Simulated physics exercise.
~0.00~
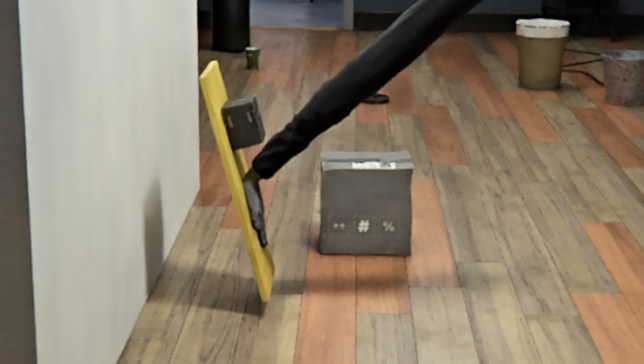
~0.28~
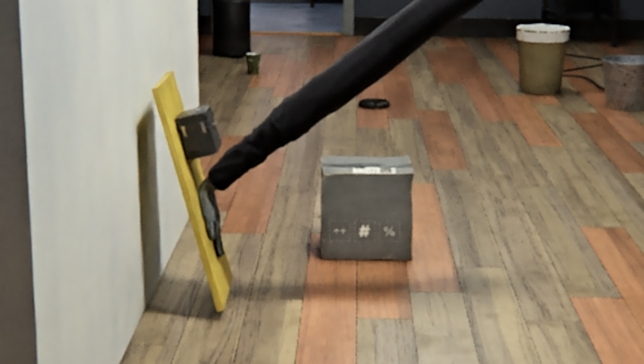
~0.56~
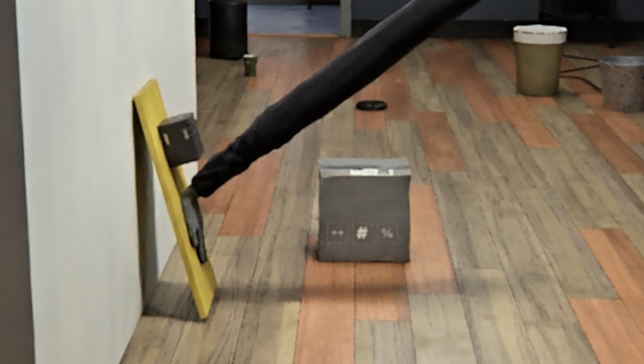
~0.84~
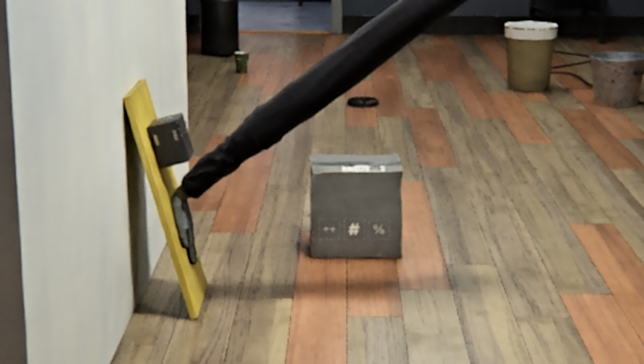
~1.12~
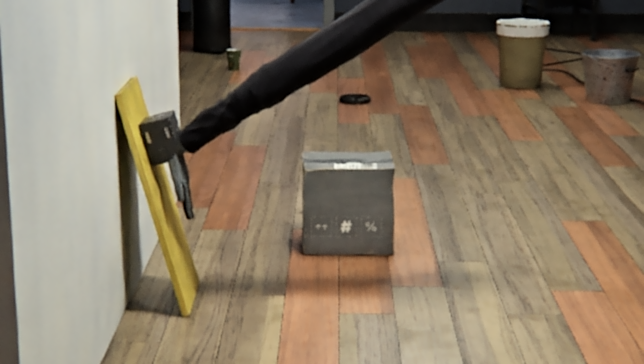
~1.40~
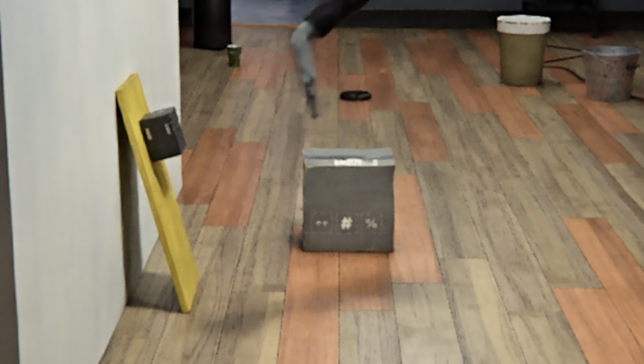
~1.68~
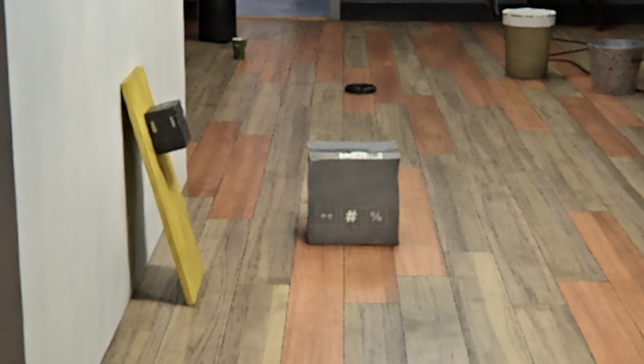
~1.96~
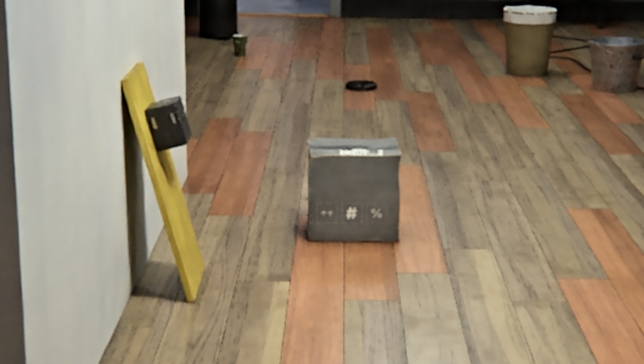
A dark-sleeved arm moved a yellow board with a small dark block attached leftward against a pale wall, then let go and drew back out of view. The board stayed leaning there, while the grey box on the wooden floor stayed put.
